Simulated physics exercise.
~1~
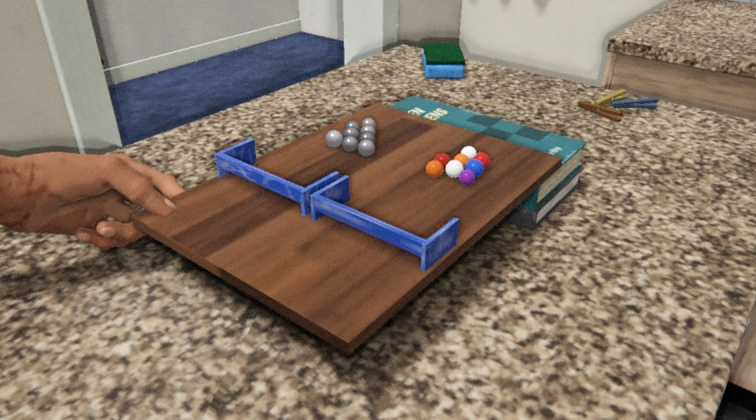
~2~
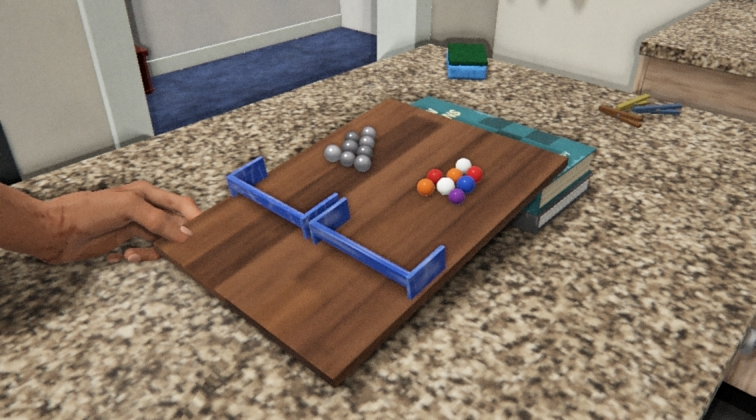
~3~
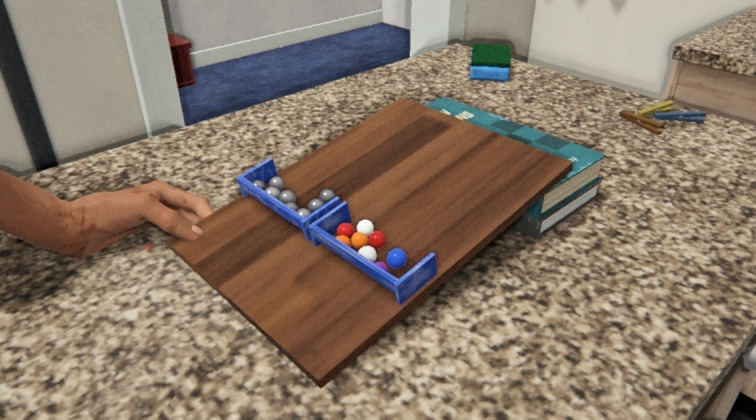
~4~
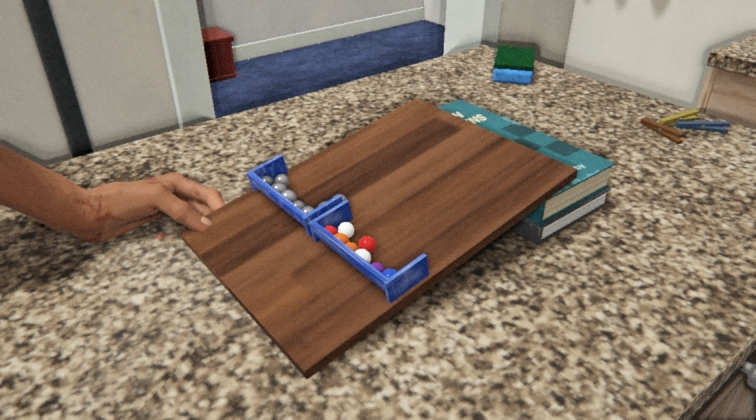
On a speckled kitchen counter, a hand held the low end of a wooden board propped on books as the slope steepened, and the grey balls and coloured balls rolled down and ended up gathered behind two blue barriers.
